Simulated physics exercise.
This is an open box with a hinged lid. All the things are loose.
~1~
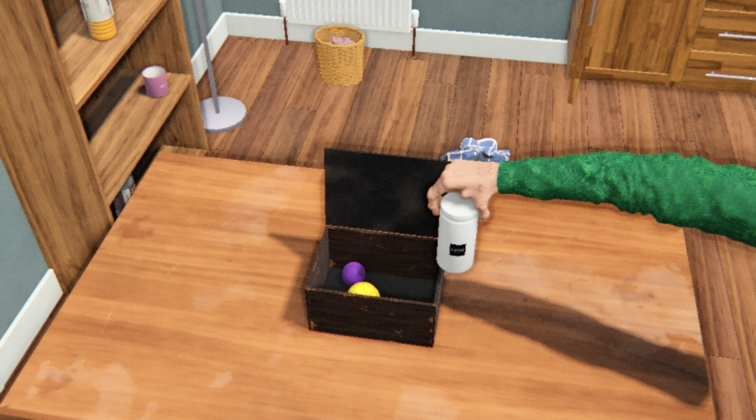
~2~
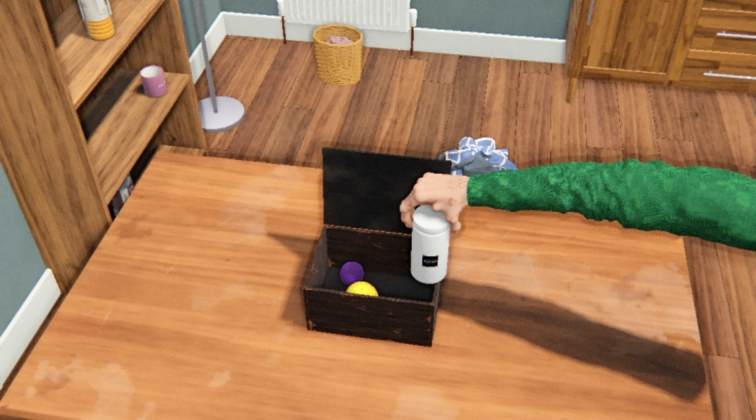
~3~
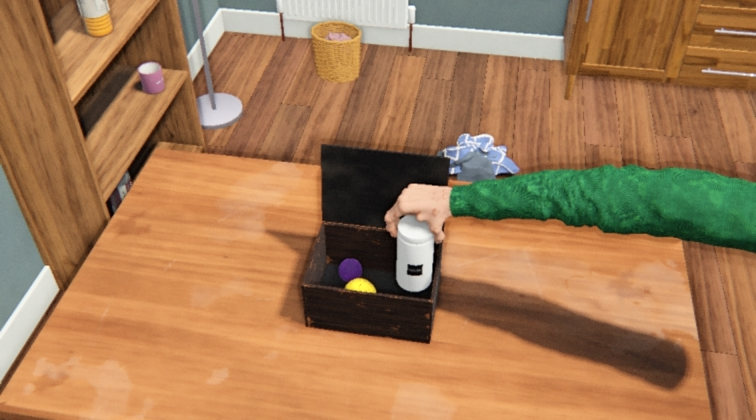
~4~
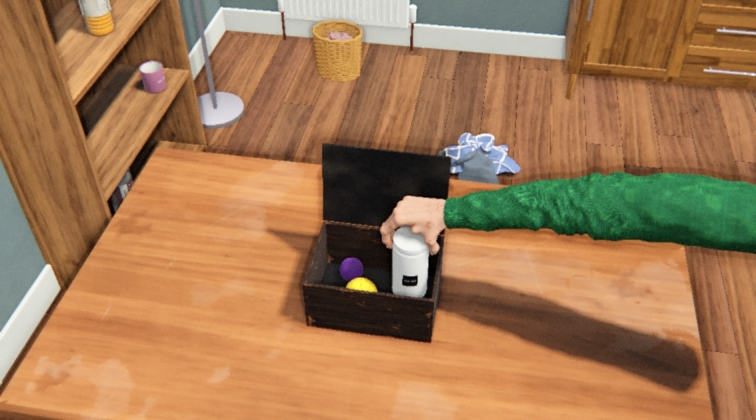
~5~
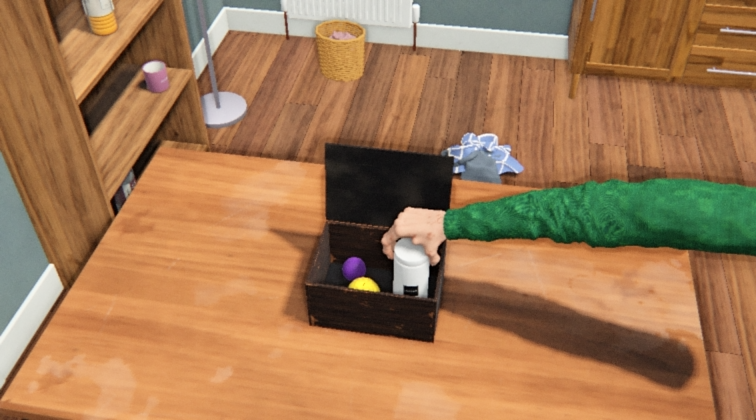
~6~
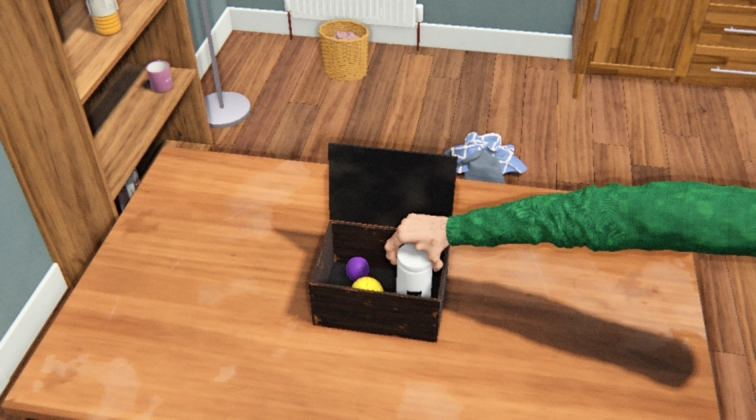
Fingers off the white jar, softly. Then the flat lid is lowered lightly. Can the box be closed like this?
Here the lid will not close.
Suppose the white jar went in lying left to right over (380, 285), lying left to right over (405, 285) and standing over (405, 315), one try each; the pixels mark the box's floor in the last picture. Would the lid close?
In the first case it closes; in the second case it closes; in the third case it is held up.
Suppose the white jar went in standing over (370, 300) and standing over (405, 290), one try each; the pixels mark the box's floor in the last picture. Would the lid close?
First, it shuts flat; second, it is held up.
Then, 1.30 s later than the last frame, lid 77° above the rim.
Then, 1.80 s later than the last frame, lid 48° above the rim.
When it is over, lid 24° above the rim; all 3 as before. End places, in pixels of the last picture, white jar near (414, 280).
